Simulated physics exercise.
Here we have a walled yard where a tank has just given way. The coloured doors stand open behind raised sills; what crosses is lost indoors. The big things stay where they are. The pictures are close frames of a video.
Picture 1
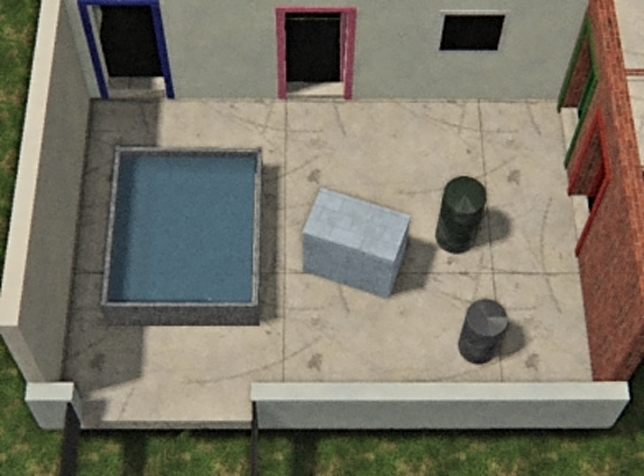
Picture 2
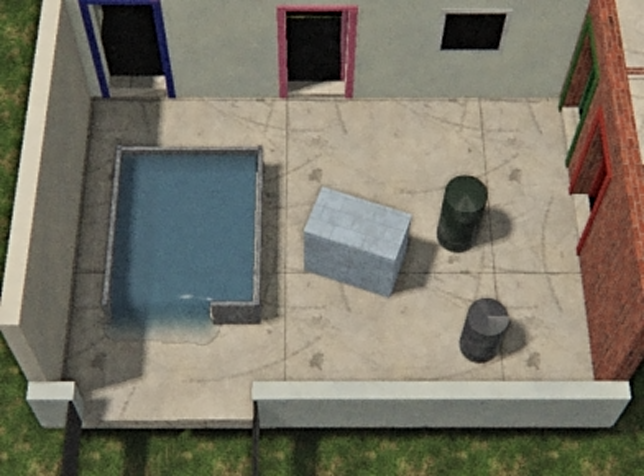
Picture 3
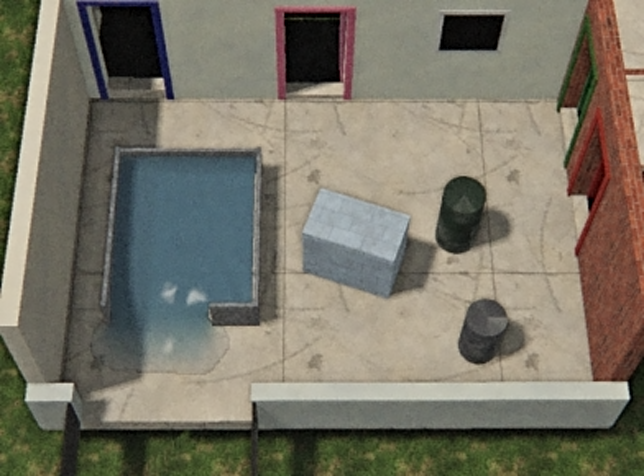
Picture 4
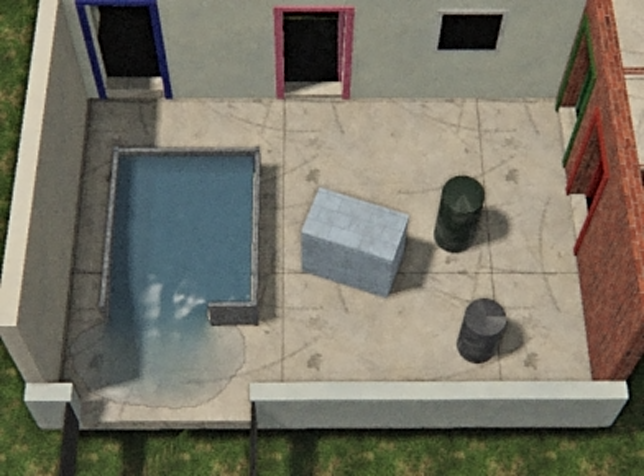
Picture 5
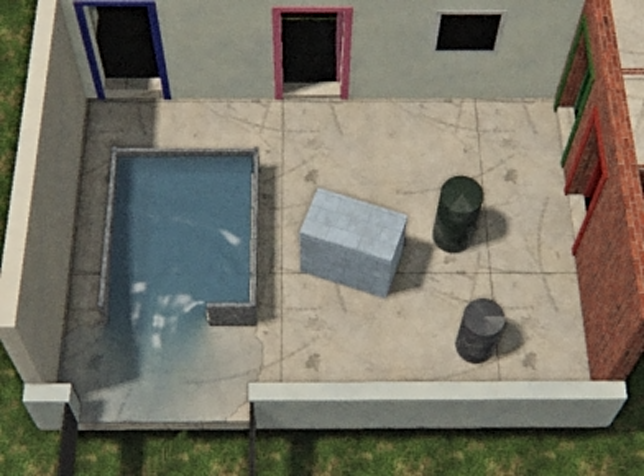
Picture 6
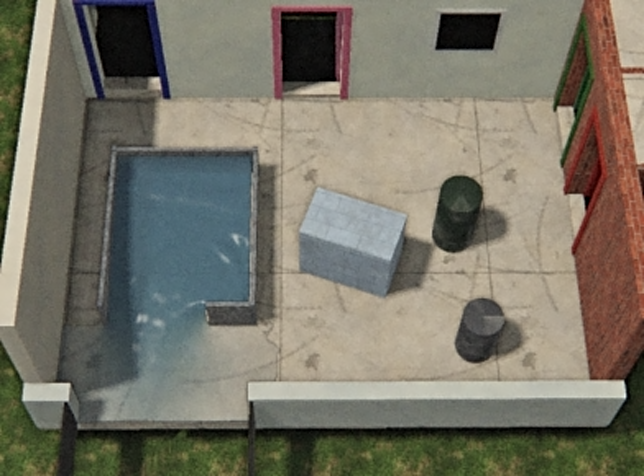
Water pours from a gap in the tank's front wall and spreads across the paved yard.
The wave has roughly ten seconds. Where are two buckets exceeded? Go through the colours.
The blue door holds within the limit; the pink door holds within the limit; the green door holds within the limit; the red door holds within the limit.
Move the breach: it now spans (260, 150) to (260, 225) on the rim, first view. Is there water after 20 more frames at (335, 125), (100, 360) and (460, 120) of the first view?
In turn: Flooded, free of water, wet.
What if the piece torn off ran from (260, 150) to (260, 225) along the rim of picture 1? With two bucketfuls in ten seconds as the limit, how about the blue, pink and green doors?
In short: Blue door takes less; pink door keeps below it; green door passes that mark.
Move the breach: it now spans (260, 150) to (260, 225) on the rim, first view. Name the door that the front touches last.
Last comes the one in blue.
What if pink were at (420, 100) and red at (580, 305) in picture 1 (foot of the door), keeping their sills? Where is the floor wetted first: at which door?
The blue-painted one.
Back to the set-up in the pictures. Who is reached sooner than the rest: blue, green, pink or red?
The blue door.
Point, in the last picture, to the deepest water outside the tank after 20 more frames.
Close to (55, 404).
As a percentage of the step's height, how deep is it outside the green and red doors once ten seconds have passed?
About 0 and 0 per cent.
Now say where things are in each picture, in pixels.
The water tank at (185, 227) is whole and still, in the first picture.
The front is at (111, 329), out from the gap at (162, 316), in the second picture.
Water pours out at (161, 318) and has run to (99, 351), in the third picture.
Water pours out at (160, 317) and has run to a hidden place, in the fourth picture.
The front is at a hidden place, out from the gap at (159, 318), in the fifth picture.
Water pours out at (158, 317) and has run to a hidden place, in the sixth picture.
A moment on, water covers 10 % of the floor; the blue door not reached, the pink door not reached, the green door not reached, the red door not reached.
Next, water covers 15 % of the floor; the blue door not reached, the pink door not reached, the green door not reached, the red door not reached.
Then, water covers 15 % of the floor; the blue door not reached, the pink door not reached, the green door not reached, the red door not reached.
Later, water covers 20 % of the floor; the blue door wet at the sill, nothing in, the pink door not reached, the green door not reached, the red door not reached.
In the end, water covers 25 % of the floor; the blue door wet at the sill, nothing in, the pink door not reached, the green door not reached, the red door not reached.
